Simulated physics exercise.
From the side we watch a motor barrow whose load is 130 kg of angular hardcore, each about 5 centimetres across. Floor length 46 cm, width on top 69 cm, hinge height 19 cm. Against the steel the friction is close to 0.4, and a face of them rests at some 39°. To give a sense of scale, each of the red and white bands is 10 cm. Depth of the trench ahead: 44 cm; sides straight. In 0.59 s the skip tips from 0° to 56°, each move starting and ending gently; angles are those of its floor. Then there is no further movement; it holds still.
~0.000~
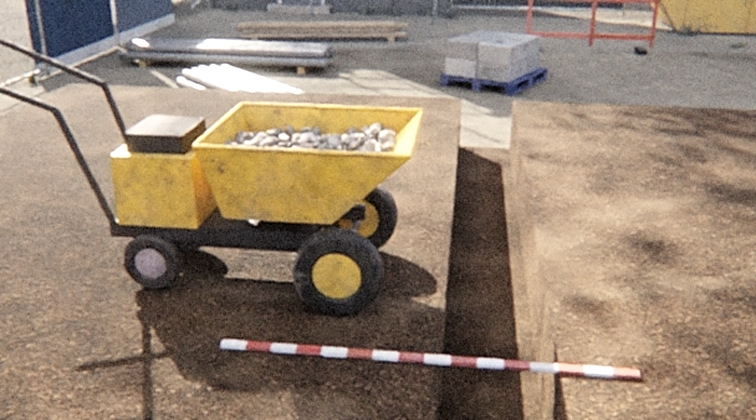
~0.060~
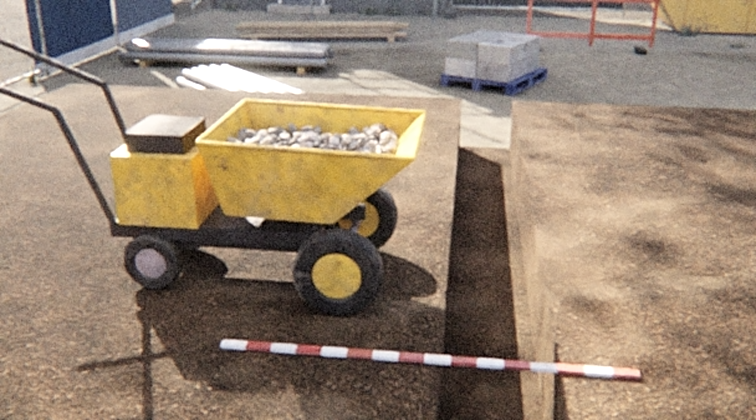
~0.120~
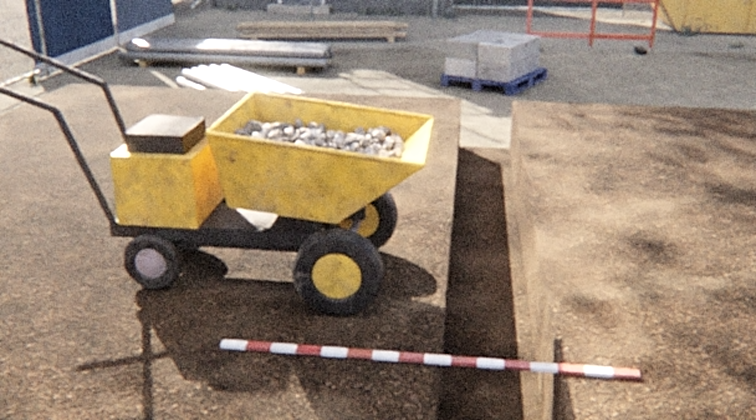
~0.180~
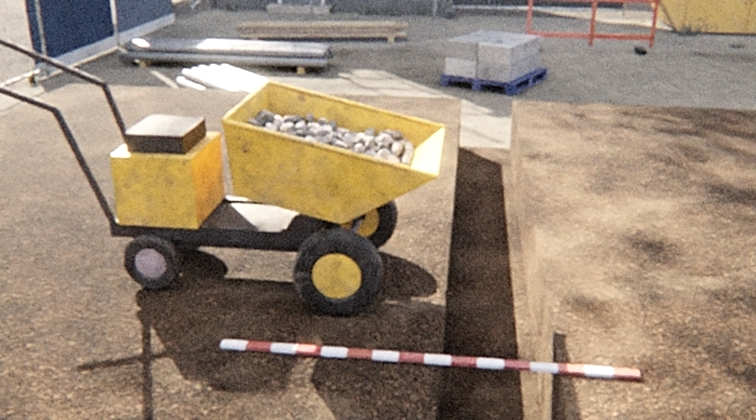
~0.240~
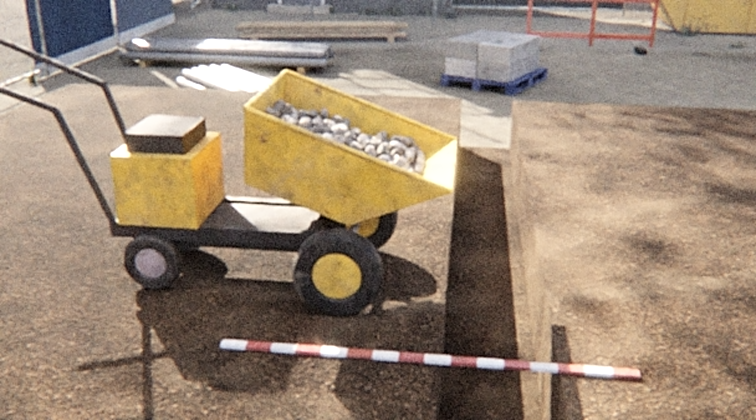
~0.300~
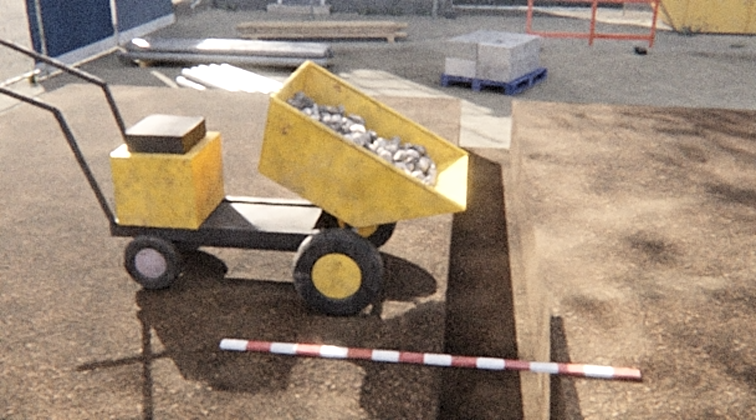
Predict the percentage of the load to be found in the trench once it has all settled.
Roughly 39 percent of the load ends up there.
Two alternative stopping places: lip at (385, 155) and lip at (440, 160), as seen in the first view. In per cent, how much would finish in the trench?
Near 45 and near 25 percent.
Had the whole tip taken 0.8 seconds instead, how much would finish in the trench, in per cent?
35 per cent.
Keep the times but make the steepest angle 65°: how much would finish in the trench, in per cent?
Some 85% would finish there.
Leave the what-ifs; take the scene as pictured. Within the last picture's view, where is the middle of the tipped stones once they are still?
The stones end up centred near (515, 368).
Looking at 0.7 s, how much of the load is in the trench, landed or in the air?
At that moment: Approx. 5 %.
After 0.4 s the floor is at 47°; 100 % in the skip; the foremost stones are at (456, 222).
After 0.7 s the floor is at 56°; 97 % in the skip, 3 % in the trench; the foremost stones are at (516, 264).
After 1.0 s the floor is at 56°; 70 % in the skip, 26 % in the trench, 4 % past the trench; the foremost stones are at (598, 304).
After 3.0 s the floor is at 56°; 56 % in the skip, 39 % in the trench, 6 % past the trench; the foremost stones are at (644, 302).
